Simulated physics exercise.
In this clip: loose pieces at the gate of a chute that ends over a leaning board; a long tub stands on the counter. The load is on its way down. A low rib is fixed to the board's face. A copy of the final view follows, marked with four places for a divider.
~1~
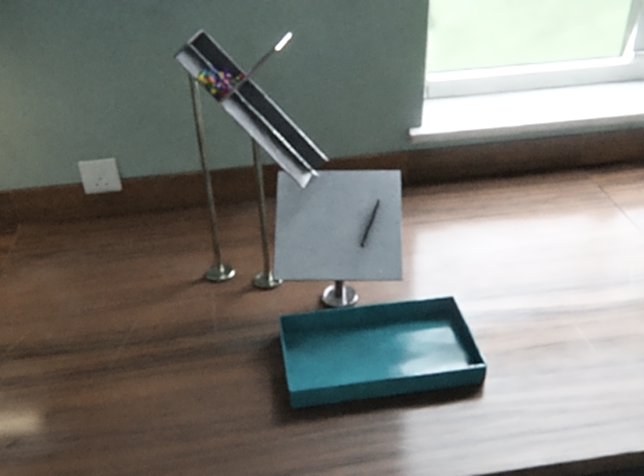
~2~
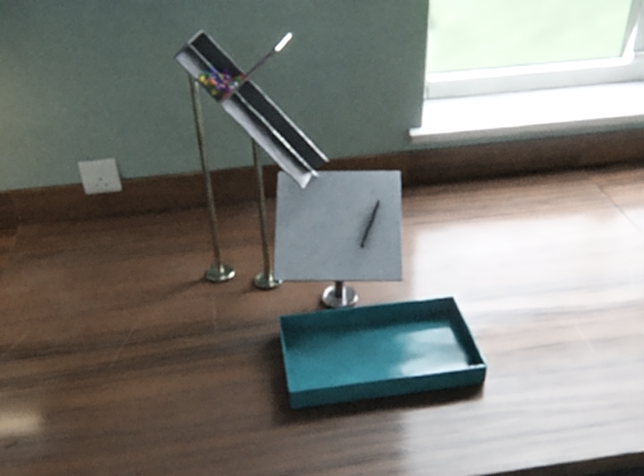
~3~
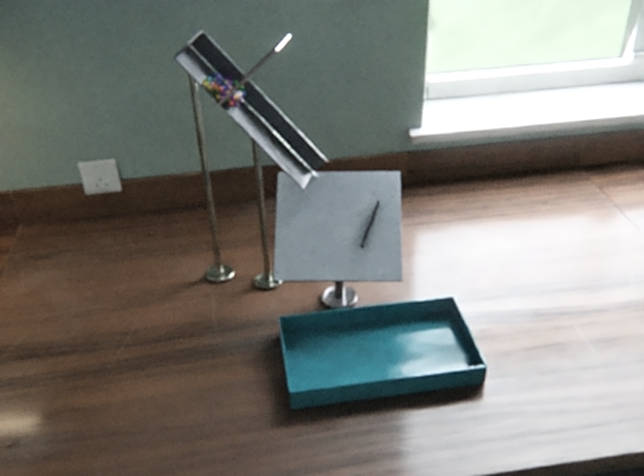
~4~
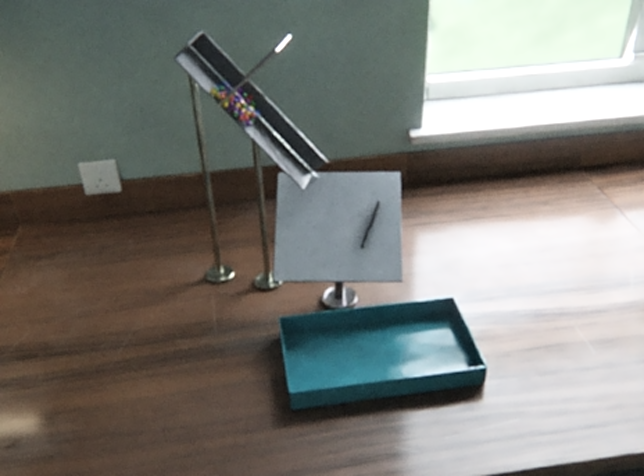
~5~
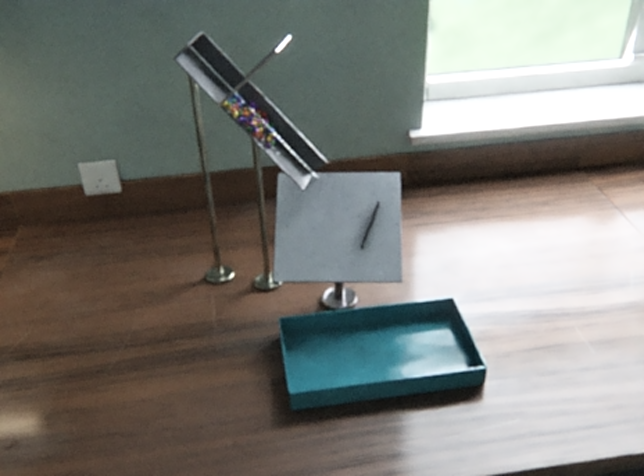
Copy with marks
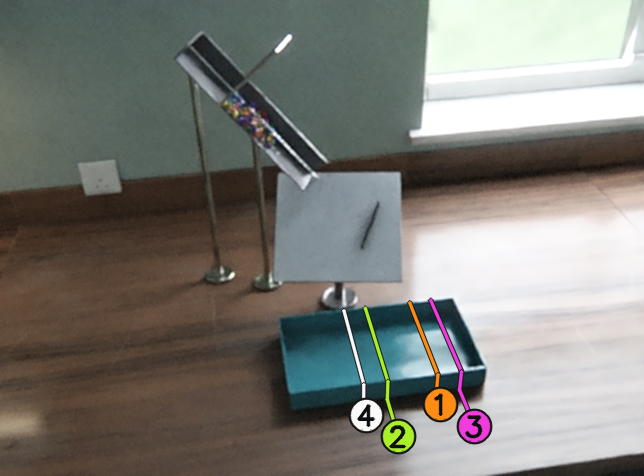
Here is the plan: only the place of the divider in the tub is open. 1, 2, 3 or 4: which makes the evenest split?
4 works best here.
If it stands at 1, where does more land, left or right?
More lands on the left.
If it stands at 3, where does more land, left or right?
More lands on the left.
On the marked copy, line 1 crosses the front rim at (437, 373); line 2 crosses the front rim at (387, 380); line 3 crosses the front rim at (461, 370); line 4 crosses the front rim at (363, 383).
With 1, of what is caught, all but a few on the left of the divider, a small share on the right.
With 2, of what is caught, the bulk on the left of the divider, a small share on the right.
With 3, of what is caught, all but a few on the left of the divider, only a few on the right.
With 4, of what is caught, close to half on the left of the divider, close to half on the right.
